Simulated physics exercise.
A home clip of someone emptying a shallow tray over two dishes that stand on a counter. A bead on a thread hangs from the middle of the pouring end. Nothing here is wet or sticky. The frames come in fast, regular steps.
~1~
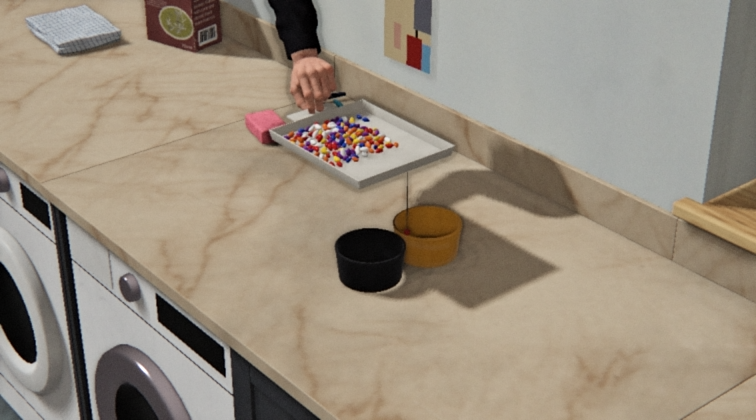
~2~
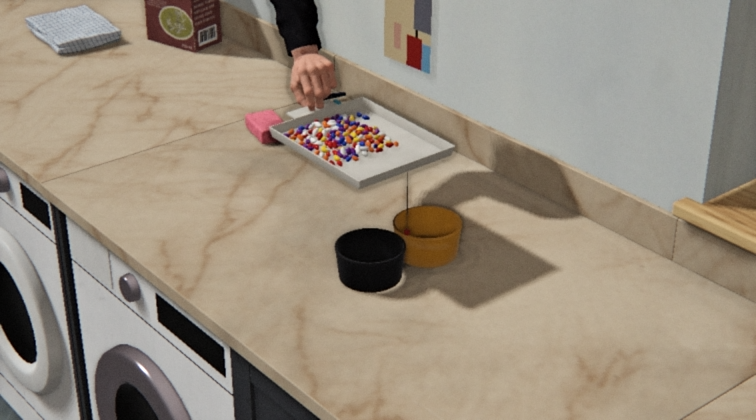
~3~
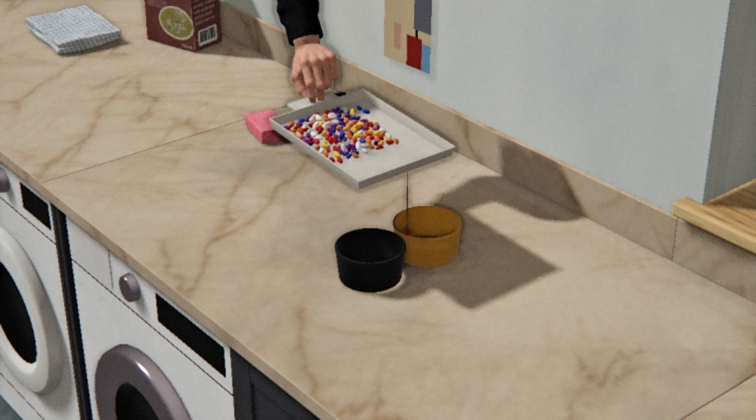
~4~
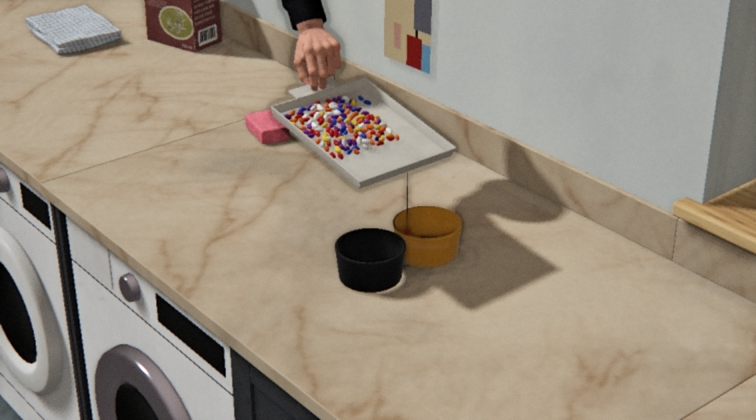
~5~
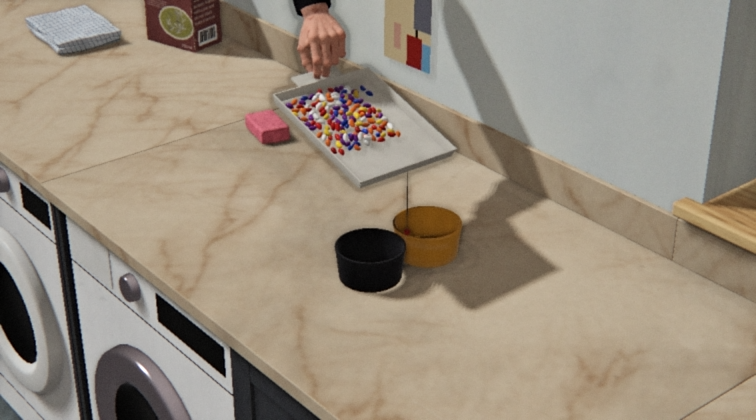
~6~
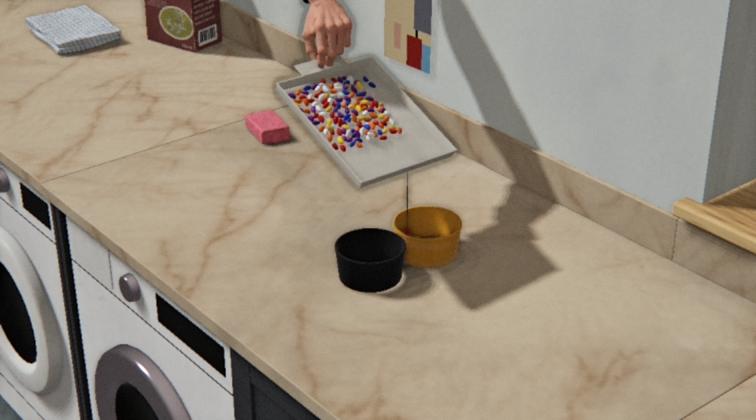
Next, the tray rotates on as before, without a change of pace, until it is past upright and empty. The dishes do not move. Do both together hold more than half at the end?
They take under half between them.
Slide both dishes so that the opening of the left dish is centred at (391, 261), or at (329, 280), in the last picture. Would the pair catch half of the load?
First most of it, then the smaller part.
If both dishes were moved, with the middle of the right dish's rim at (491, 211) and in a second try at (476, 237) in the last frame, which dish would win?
One: Left. Two: The left dish.
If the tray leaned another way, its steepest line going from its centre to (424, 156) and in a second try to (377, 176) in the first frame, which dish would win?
In turn: The right one; the left one.
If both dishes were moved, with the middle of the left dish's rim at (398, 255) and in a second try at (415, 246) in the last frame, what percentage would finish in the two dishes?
About 60 and 60 per cent.
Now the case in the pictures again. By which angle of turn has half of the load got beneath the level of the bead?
Near 95 degrees.
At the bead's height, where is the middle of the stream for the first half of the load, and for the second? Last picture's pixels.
The first part at (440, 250); the rest at (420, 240).
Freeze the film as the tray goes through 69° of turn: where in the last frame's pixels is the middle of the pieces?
At about (409, 166).
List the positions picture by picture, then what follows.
The first picture shows corners of the pouring end at (359, 179) and (451, 146), level; middle of the load at (342, 140), jelly beans; left dish at (392, 272); right dish at (449, 247); bead on its thread at (407, 232).
The second picture shows corners of the pouring end at (359, 179) and (451, 146), level; middle of the load at (342, 138).
The third picture shows corners of the pouring end at (360, 179) and (452, 146), tipped barely, level across its low end; middle of the load at (342, 133).
The fourth picture shows corners of the pouring end at (360, 180) and (453, 147), tipped a little, level across its low end; middle of the load at (343, 125).
The fifth picture shows corners of the pouring end at (361, 180) and (453, 148), tipped clearly, level across its low end; middle of the load at (345, 118).
The sixth picture shows corners of the pouring end at (362, 180) and (454, 149), tipped clearly, level across its low end; middle of the load at (347, 111); left dish at (392, 272); right dish at (449, 247).
Soon after the last picture, tray tipped steeply; most on the tray; about a quarter in the air.
A little later, tray tipped past a quarter turn; about a quarter on the tray; a stray few in the left dish; about two thirds outside both; a small part in the air.
Later still, tray tipped past a quarter turn; a stray few in the left dish; a stray few in the right dish; nearly all outside both.
At rest, tray tipped past a quarter turn; a stray few in the left dish; a stray few in the right dish; nearly all outside both.
